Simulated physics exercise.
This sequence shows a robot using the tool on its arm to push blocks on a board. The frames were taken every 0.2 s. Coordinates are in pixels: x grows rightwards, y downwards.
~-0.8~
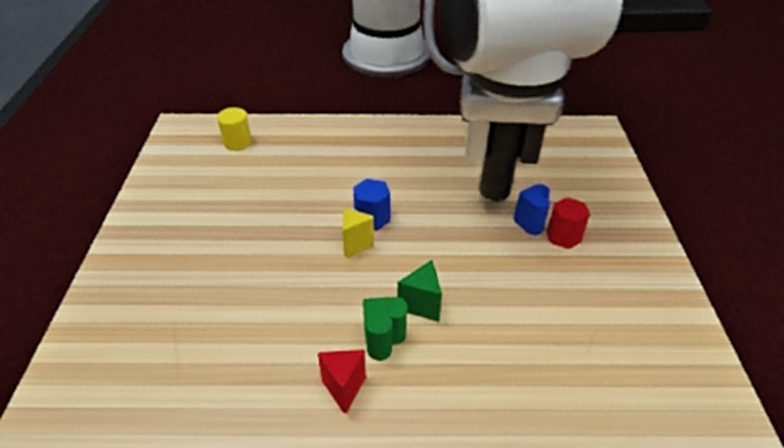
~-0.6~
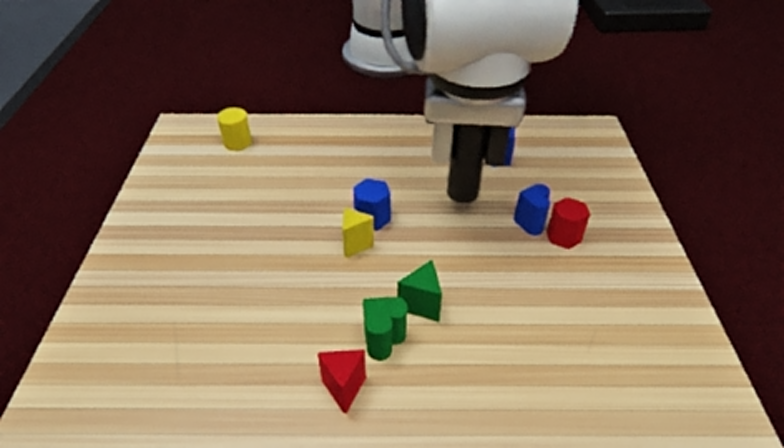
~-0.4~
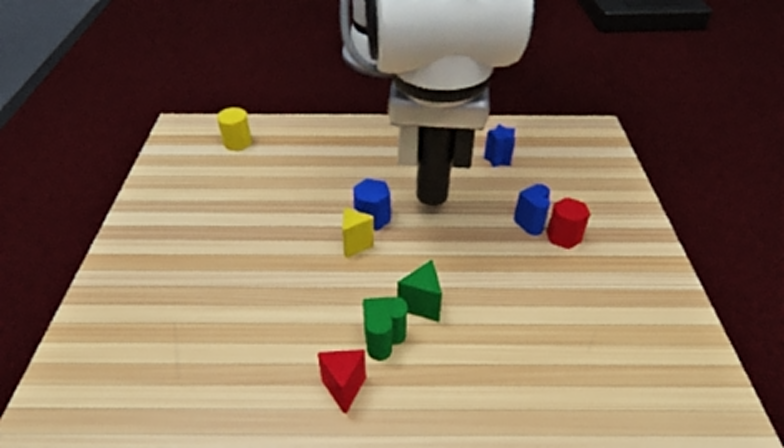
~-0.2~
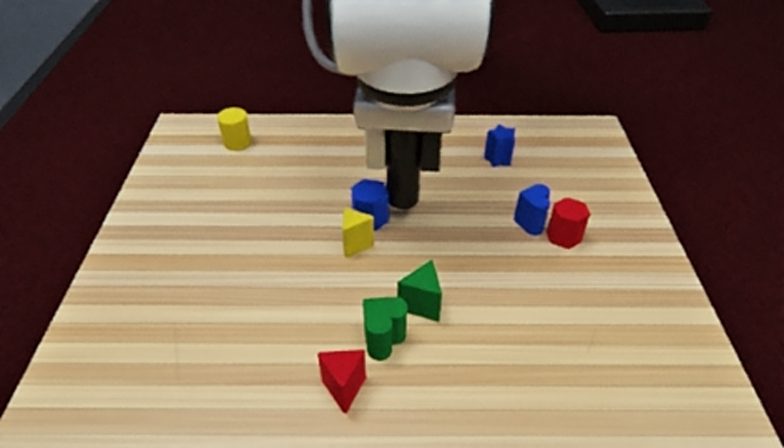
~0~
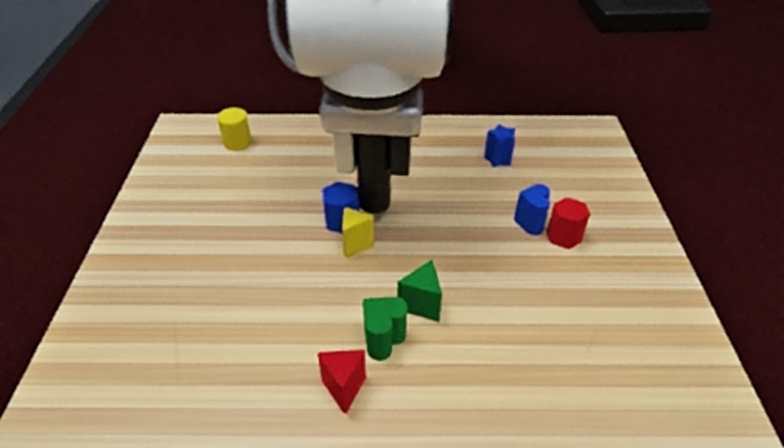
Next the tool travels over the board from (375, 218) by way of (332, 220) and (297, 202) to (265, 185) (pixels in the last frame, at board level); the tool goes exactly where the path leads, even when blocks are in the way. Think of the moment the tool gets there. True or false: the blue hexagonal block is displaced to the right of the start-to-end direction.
Answer: False.
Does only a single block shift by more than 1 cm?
I believe so.
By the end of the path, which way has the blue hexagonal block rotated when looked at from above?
Rotation: Counter-clockwise.
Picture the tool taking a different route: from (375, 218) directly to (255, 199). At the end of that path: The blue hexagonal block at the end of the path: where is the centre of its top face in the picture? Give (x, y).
The point I'd pick in the picture is (261, 196).
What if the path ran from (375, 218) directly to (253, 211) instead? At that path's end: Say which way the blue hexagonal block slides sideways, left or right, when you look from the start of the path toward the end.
Moves left.
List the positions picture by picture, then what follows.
The first frame shows tip of the tool (495, 192), middles of tops, blue hexagonal block (372, 190), yellow triangle (354, 217).
The second frame shows tool (463, 194), nothing pushed.
The third frame shows tool (432, 196), nothing pushed.
The fourth frame shows tool (403, 200), blue hexagonal block (370, 190).
The fifth frame shows tool (374, 204), blue hexagonal block (340, 193), yellow triangle (354, 217).
The first path, step by step. One third of the way, tool (330, 205); blue hexagonal block (294, 195).
Two thirds of the way, tool (295, 188); blue hexagonal block (272, 193), turned 45° anticlockwise.
At the end, tool (262, 171); blue hexagonal block (272, 193), turned 45° anticlockwise; yellow triangle unmoved.
